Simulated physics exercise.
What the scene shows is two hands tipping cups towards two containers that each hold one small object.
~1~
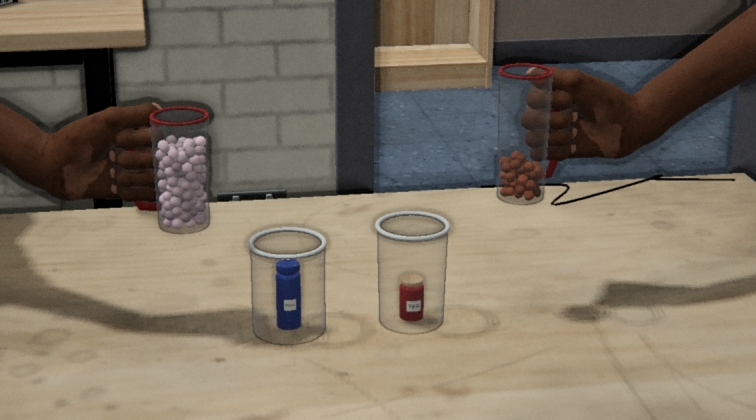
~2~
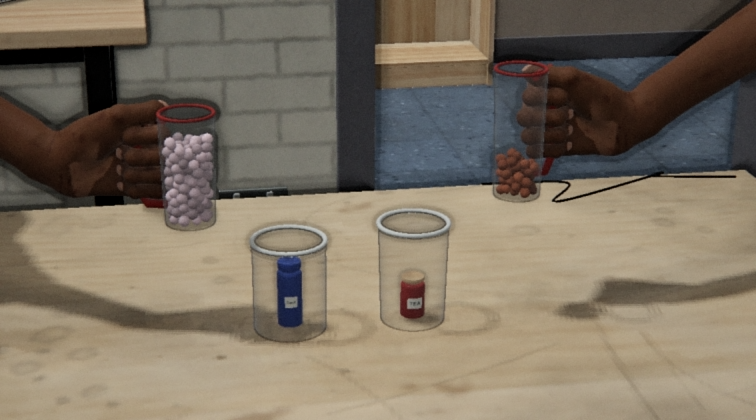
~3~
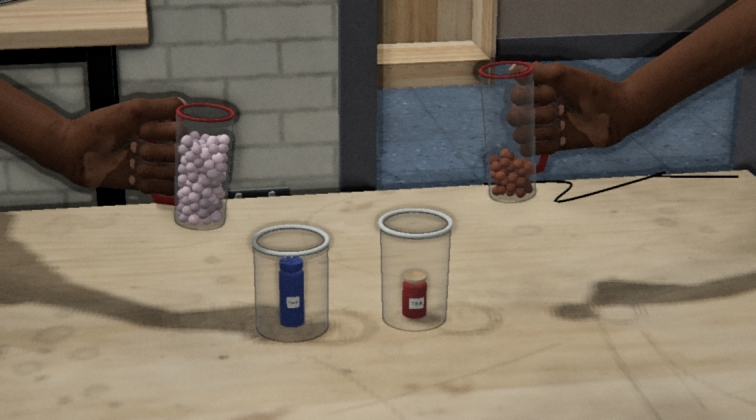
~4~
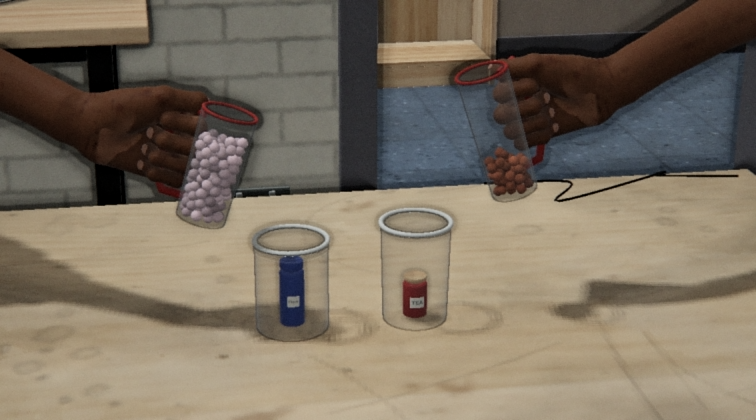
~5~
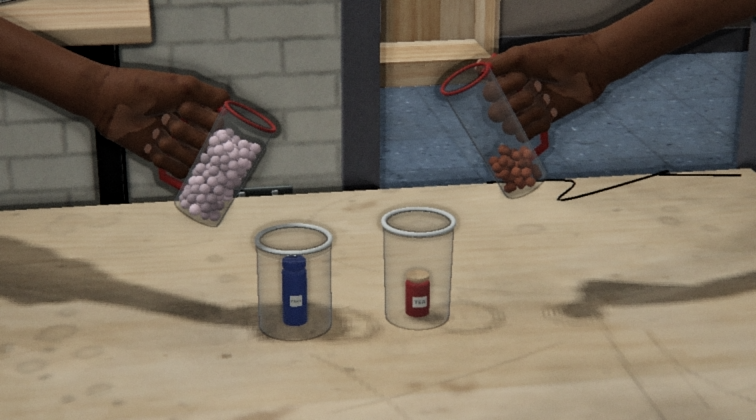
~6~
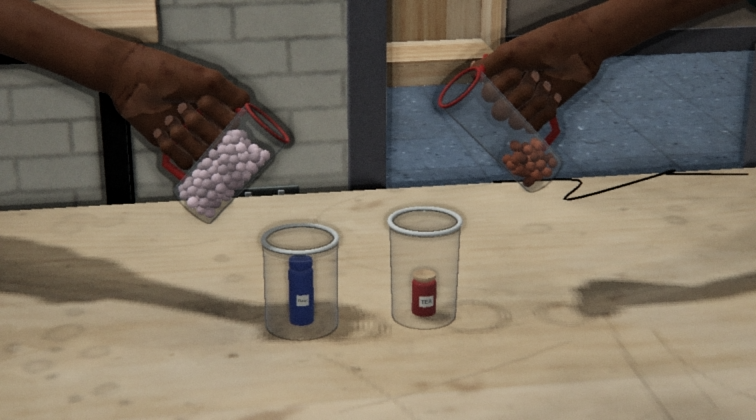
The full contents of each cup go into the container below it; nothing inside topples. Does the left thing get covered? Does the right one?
As I see it, left object: I'd bet it gets to poke through; right object: I'd bet it gets to poke through.
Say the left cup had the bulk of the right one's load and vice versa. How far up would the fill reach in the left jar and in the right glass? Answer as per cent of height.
20 and 60.
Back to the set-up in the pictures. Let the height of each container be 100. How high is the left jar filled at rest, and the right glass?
About 55 per cent on the left and 30 on the right.
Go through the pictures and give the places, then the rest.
Small canister in the left jar (289, 294), reaching well over half way up; left cup (182, 171), three quarters full of sugar pearls; small canister in the right glass (412, 297), reaching about a third of the way up; right cup (523, 135), a third full of clay pellets, in the first picture.
Left cup (188, 168), upright; right cup (519, 132), upright, in the second picture.
Left cup (203, 168), tipped 5°; right cup (509, 133), tipped 5°, in the third picture.
Left cup (215, 166), tipped 17°; right cup (498, 133), tipped 17°, in the fourth picture.
Left cup (223, 165), tipped 30°; right cup (496, 132), tipped 30°, in the fifth picture.
Small canister in the left jar (301, 290); left cup (230, 165), tipped 43°; small canister in the right glass (424, 293); right cup (502, 132), tipped 43°, in the sixth picture.
Then, 0.31 s later than the last frame, left jar empty, all of its cupful still in the cup; right glass empty, all of its cupful still in the cup.
Then, 0.64 s later than the last frame, left jar nearly empty, the larger part of its cupful still in the cup; right glass empty, all of its cupful still in the cup.
Then, 1.03 s later than the last frame, left jar a third full, none of its cupful still in the cup, one piece on the table; right glass nearly empty, a small part of its cupful still in the cup.
When it is over, left jar half full (surface near (301, 276)), one piece on the table; right glass a third full (surface near (424, 283)), nothing beside it; the left thing is still showing; the right thing is still showing.
